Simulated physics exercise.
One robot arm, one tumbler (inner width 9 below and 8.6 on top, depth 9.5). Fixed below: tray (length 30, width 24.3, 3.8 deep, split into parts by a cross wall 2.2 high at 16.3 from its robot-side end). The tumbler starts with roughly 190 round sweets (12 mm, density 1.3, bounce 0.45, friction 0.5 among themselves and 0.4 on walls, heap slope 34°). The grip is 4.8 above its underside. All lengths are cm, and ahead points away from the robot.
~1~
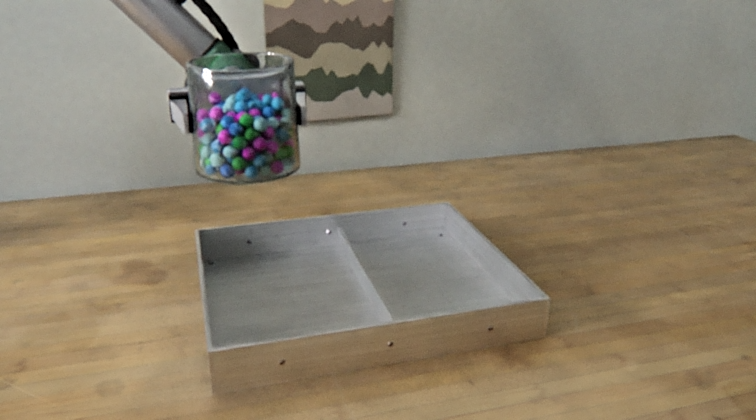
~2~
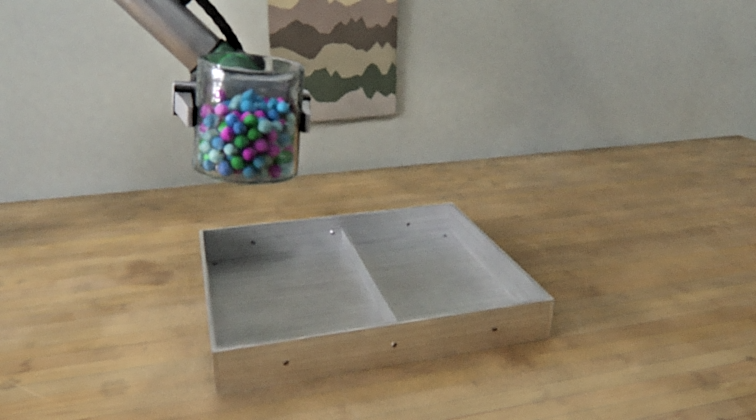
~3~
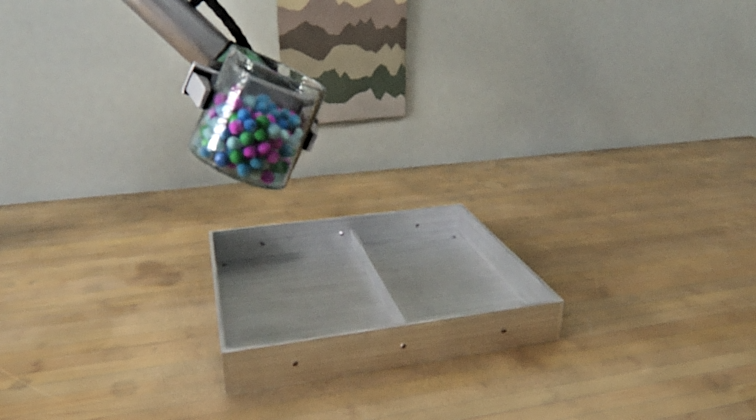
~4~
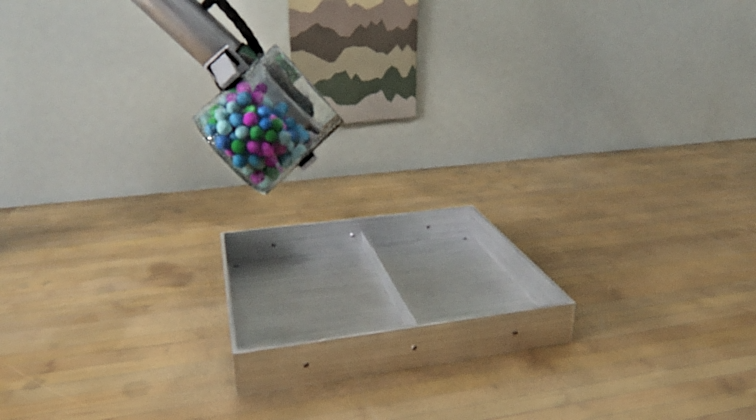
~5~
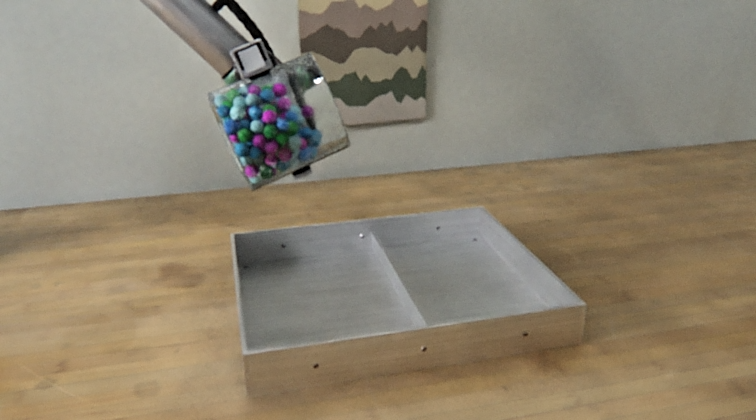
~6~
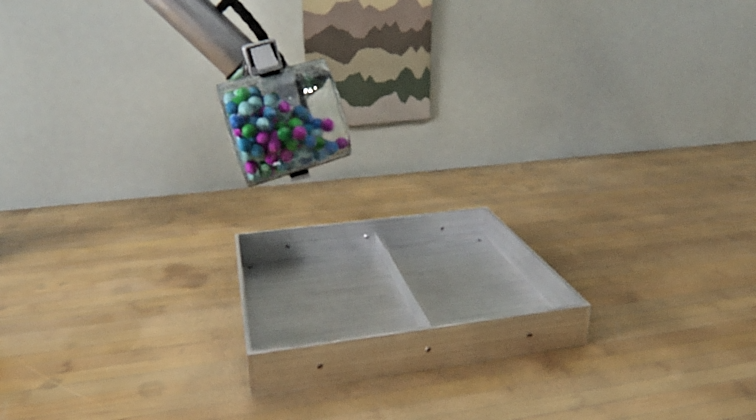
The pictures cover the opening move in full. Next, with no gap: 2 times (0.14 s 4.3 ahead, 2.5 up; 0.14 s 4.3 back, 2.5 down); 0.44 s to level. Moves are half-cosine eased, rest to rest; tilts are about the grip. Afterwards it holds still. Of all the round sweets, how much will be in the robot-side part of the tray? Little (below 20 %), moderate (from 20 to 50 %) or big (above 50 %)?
Answer: Moderate; from 20 to 50 % of the round sweets finish in the robot-side part of the tray.
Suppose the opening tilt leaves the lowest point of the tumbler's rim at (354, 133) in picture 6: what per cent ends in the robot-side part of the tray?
About 10 per cent.
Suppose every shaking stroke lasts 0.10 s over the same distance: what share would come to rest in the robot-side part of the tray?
It would be near 10 per cent.
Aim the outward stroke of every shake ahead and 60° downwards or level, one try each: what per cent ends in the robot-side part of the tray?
Some 0 and 25 per cent.
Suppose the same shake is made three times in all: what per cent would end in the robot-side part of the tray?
It would be near 35 per cent.
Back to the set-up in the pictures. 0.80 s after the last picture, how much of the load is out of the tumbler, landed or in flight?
Some 60 per cent.
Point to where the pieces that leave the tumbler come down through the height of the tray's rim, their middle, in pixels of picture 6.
Around (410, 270).
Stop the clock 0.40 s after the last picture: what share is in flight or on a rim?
About 3 per cent.
Then, 0.40 s after the last picture, tilted 78° forward, highest piece 23 above the table; 126 in the tumbler, 33 in the far-side part, 28 in the robot-side part, 5 in flight or on a rim.
Then, 0.80 s after the last picture, tilted 33° forward, highest piece 21 above the table; 74 in the tumbler, 64 in the far-side part, 53 in the robot-side part, 1 in flight or on a rim.
Then, 1.20 s after the last picture, level, highest piece 20 above the table; 74 in the tumbler, 64 in the far-side part, 54 in the robot-side part.
Then, 2.25 s after the last picture, level, highest piece 20 above the table; 74 in the tumbler, 64 in the far-side part, 54 in the robot-side part.
Final count, 74 in the tumbler, 64 in the far-side part, 54 in the robot-side part. That is 28 % in the robot-side part of the tray.
